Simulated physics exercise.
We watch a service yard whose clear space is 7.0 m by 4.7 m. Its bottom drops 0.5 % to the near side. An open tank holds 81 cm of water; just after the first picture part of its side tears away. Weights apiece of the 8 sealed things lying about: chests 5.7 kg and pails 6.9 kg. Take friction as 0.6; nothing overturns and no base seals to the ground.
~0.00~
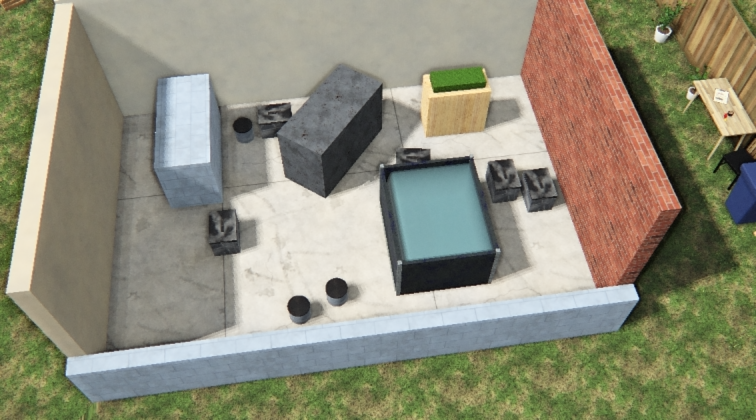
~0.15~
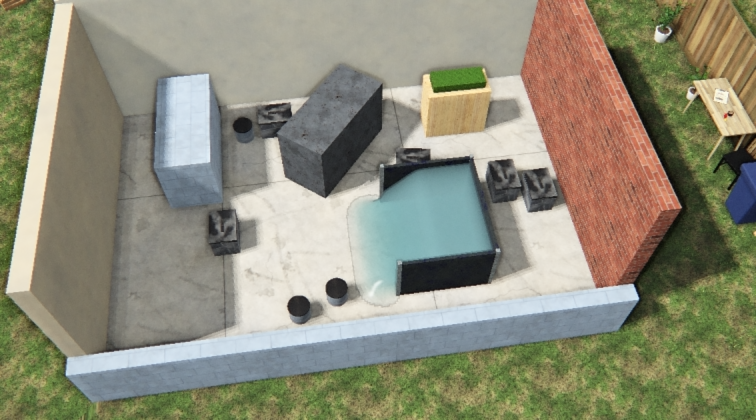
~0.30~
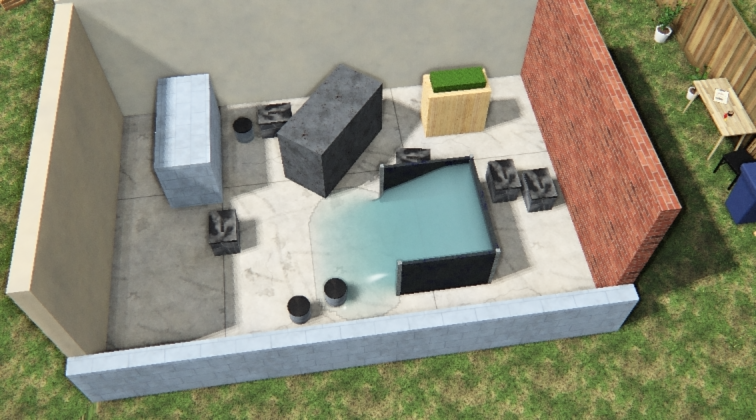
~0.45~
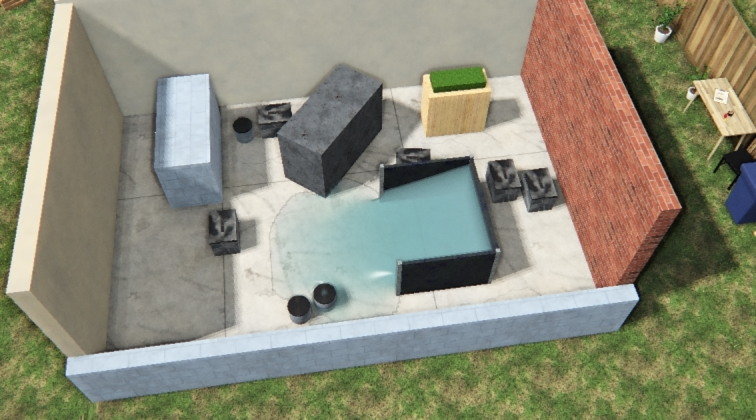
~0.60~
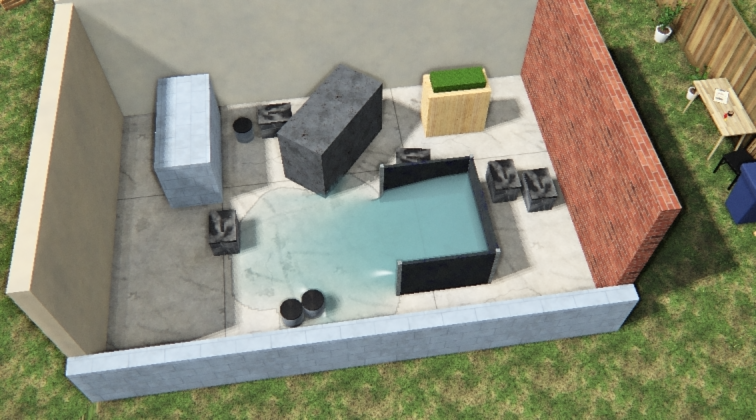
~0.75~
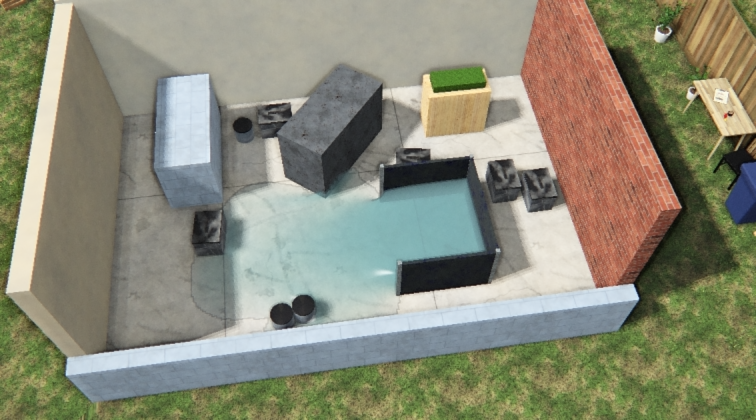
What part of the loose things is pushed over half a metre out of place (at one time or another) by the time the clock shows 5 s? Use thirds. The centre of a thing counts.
It is between one and two thirds.
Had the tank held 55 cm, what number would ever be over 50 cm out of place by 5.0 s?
Then 3.
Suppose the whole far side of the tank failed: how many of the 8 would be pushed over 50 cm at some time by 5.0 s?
In that case 6 of them.
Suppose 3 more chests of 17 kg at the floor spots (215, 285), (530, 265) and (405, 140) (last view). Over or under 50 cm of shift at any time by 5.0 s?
In that order: More, under, short of it.
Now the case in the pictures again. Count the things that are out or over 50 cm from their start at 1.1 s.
3 of them.
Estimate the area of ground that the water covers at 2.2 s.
Some 17 m2.
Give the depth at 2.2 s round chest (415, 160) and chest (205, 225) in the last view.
About 1 and 23 cm.
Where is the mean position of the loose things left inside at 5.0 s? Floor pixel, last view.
Near (317, 188).
After 1.1 s 3 of 8 are over 50 cm from their spots; 1 afloat.
After 2.2 s 3 of 8 are over 50 cm from their spots; 3 afloat.
After 3.5 s 3 of 8 are over 50 cm from their spots; 4 afloat.
After 5.0 s 4 of 8 are over 50 cm from their spots, and 4 have been at some point; 5 afloat.
